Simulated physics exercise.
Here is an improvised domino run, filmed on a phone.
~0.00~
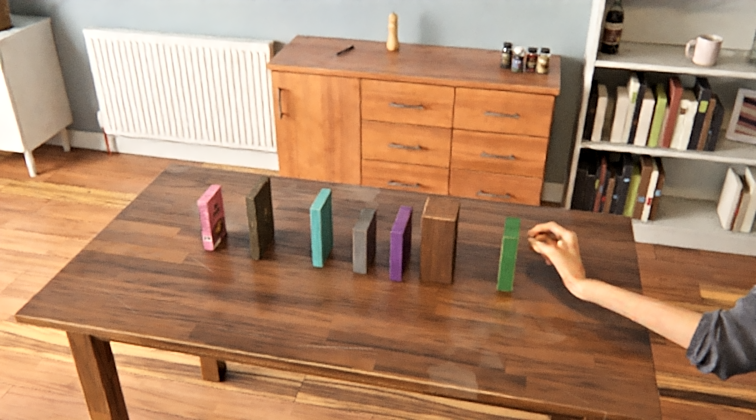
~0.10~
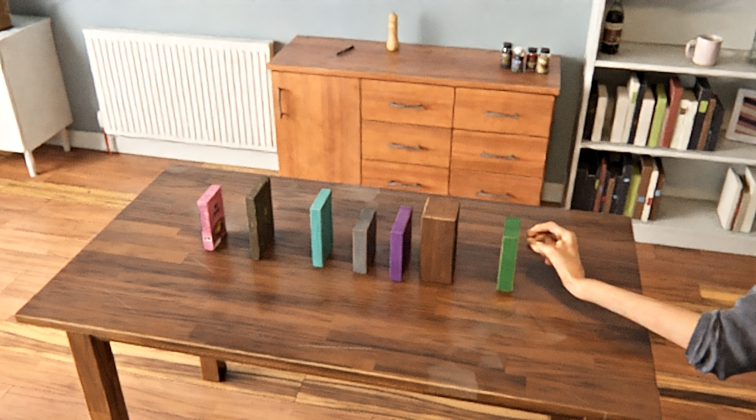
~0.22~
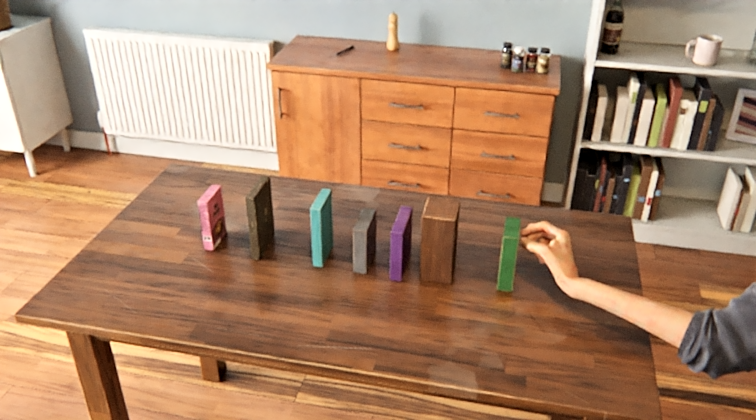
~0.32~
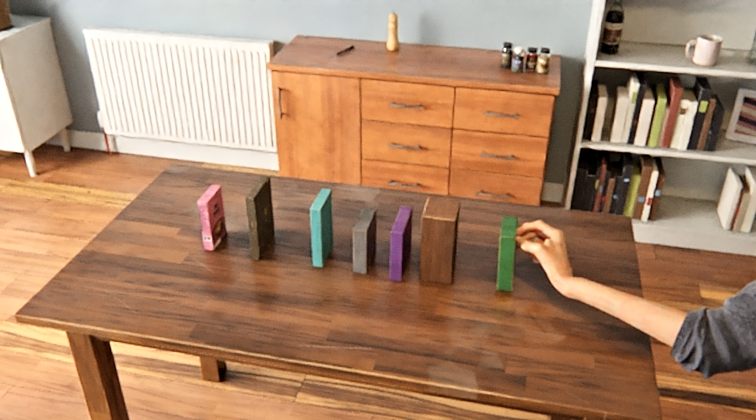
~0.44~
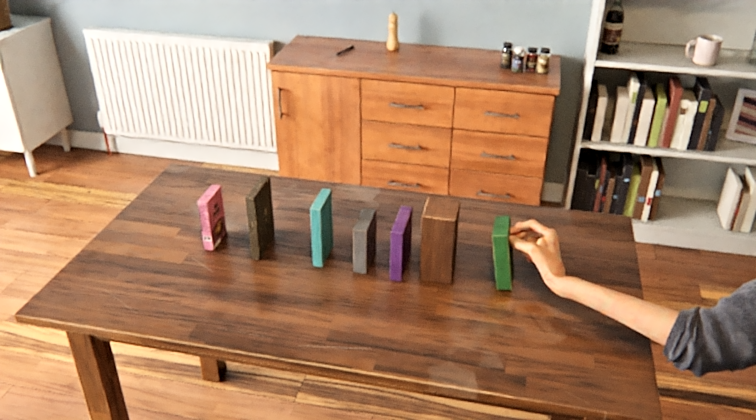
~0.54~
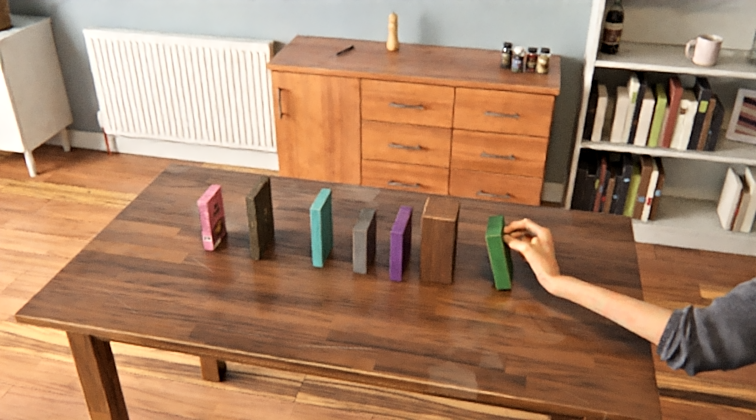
We see a row of upright coloured blocks and boards spaced along a dark wooden table, as a hand at the right reaches the green board and pushes its top, tilting it leftward toward the brown block.
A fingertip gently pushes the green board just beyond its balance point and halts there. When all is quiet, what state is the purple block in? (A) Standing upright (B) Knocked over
A, standing upright.
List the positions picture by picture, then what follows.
The first picture shows purple block (401, 243); brown block (440, 241).
The second picture shows grey board (365, 241); turquoise block (322, 228).
The third picture shows brown block (440, 241); black board (261, 218).
The fourth picture shows green board 3° over; grey board (365, 241); turquoise block (322, 228).
The fifth picture shows green board 9° over; brown block (440, 241); black board (261, 218).
The sixth picture shows green board 15° over; purple block (401, 243); grey board (365, 241).
After 0.64 s, green board 23° over.
After 0.74 s, green board 42° over.
After 0.94 s, green board 46° over.
At rest (1.6 s), all 5 in place. Seen from the same camera at the end, purple block near (401, 243).
